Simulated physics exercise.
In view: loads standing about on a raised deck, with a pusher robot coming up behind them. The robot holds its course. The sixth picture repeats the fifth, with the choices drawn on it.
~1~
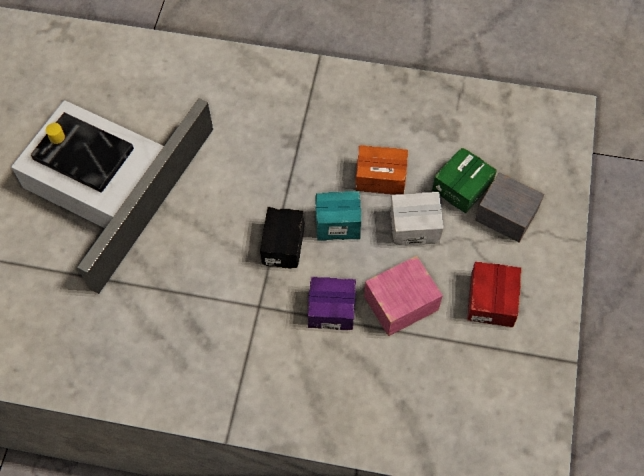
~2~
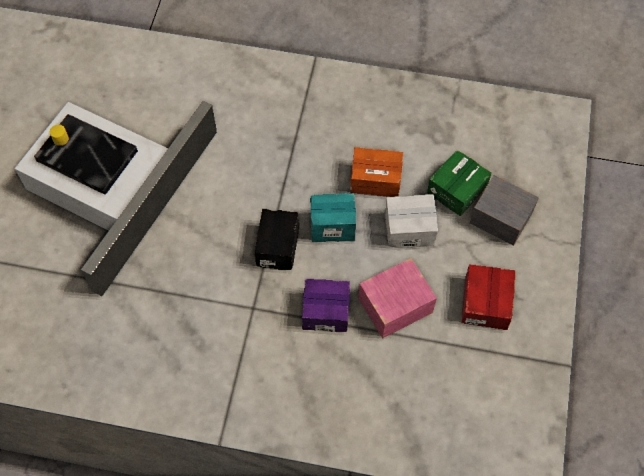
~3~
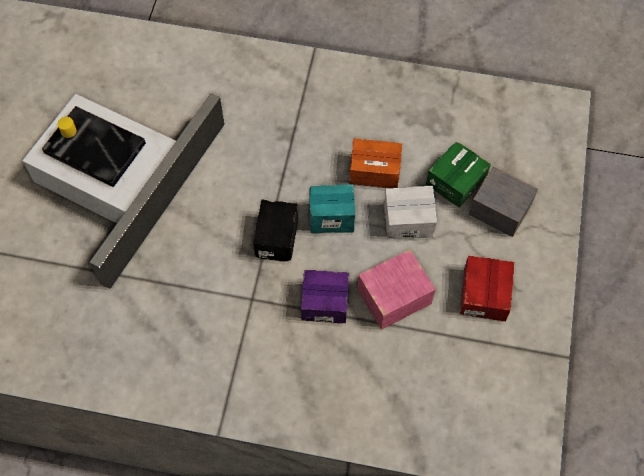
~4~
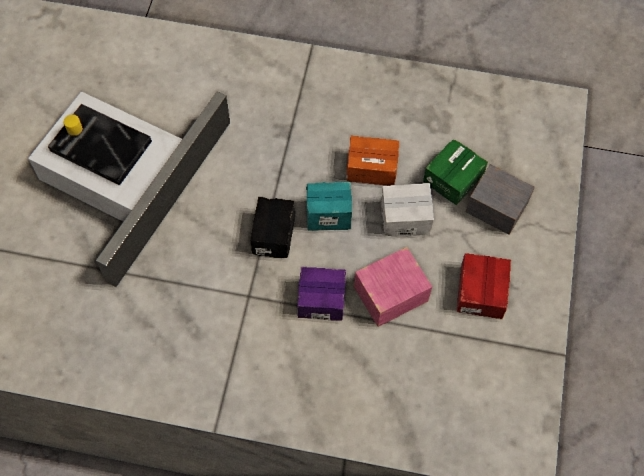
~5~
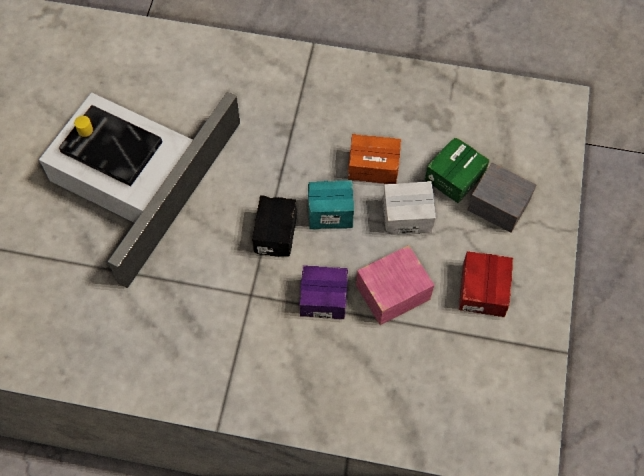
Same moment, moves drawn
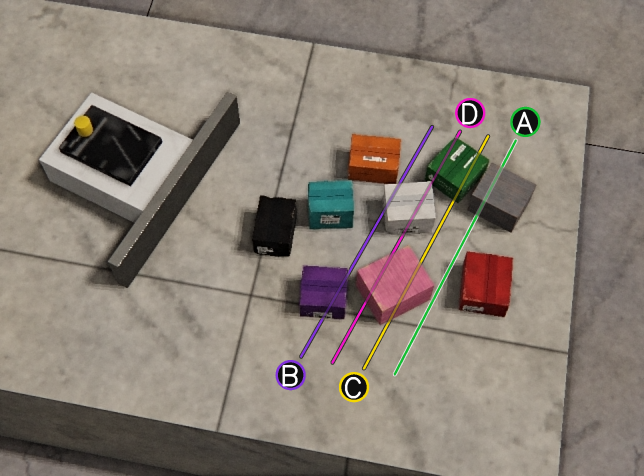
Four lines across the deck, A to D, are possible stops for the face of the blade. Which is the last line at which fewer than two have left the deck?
The farthest such stop is A.
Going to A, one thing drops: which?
The grey crate.
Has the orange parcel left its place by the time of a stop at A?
By then, yes.
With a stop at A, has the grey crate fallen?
Yes.
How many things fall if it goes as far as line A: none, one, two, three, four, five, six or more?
By then, one.
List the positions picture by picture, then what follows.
Robot (88, 153); orange parcel (381, 171); turquoise parcel (338, 216), in the first frame.
Robot (92, 155); red parcel (488, 297), in the second frame.
Robot (99, 148); white parcel (410, 213), in the third frame.
Robot (105, 146); black box (273, 228), in the fourth frame.
Robot (117, 147); purple parcel (324, 293); orange parcel (374, 160); turquoise parcel (331, 205), in the fifth frame.
On the marked copy, A at (459, 250); B at (371, 235); C at (430, 245); D at (400, 240).
Following A. Soon after the start, robot (215, 164); black box (289, 236); turquoise parcel (335, 205).
Later, robot (316, 181); grey crate (533, 205); green parcel (494, 178).
In the end, robot (396, 194); grey crate over the edge; green parcel (569, 192); one fallen.
As for the rest, B is within the limit but short; C is within the limit but short; D is within the limit but short.
